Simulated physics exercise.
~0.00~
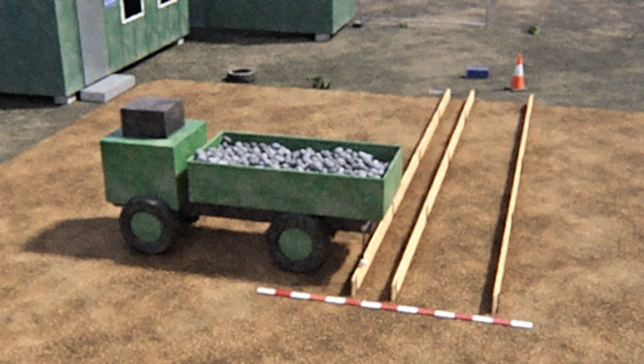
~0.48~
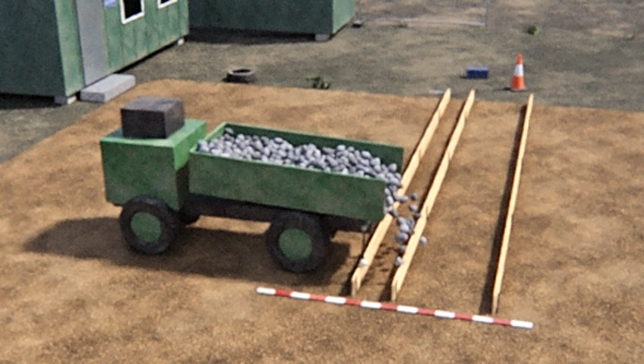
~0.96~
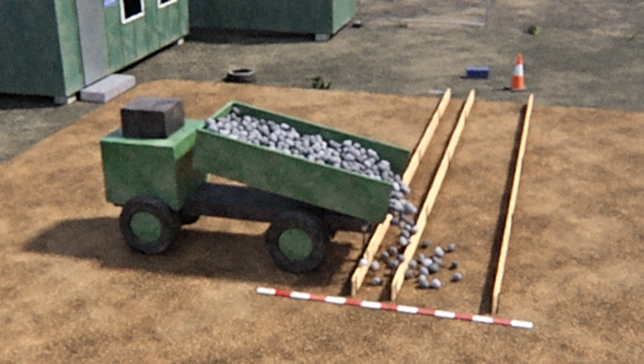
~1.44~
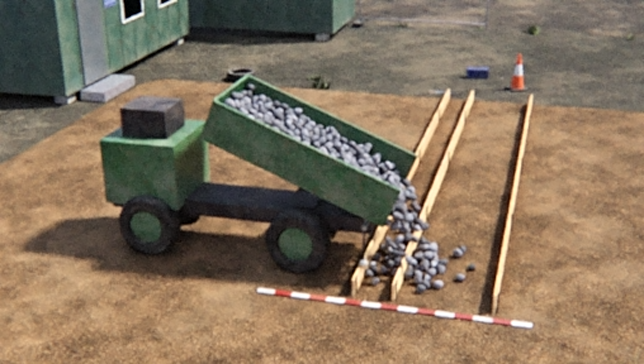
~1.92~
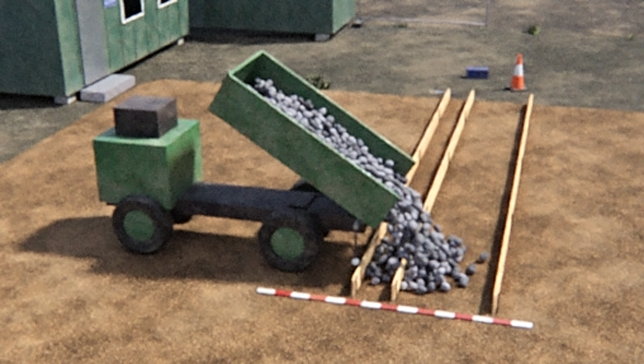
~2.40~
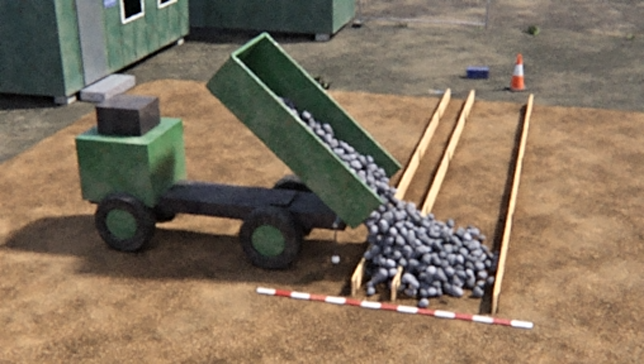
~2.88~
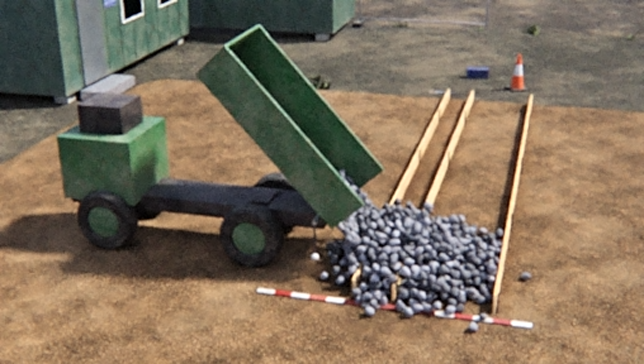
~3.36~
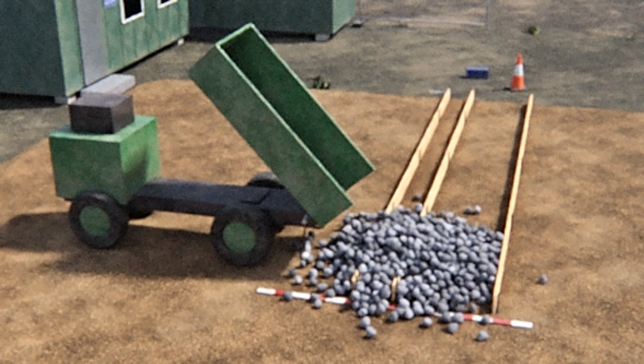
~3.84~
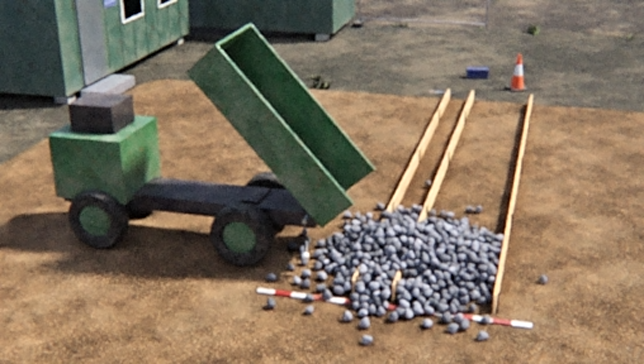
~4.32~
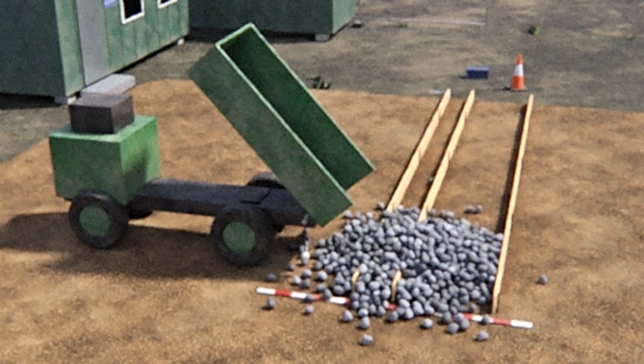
A green dump truck loaded with grey stones tipped its bed up steeply, and the stones poured out to the right while it rolled a little way left. It ended still, its bed raised and empty beside a wide heap spread across the wooden planks.
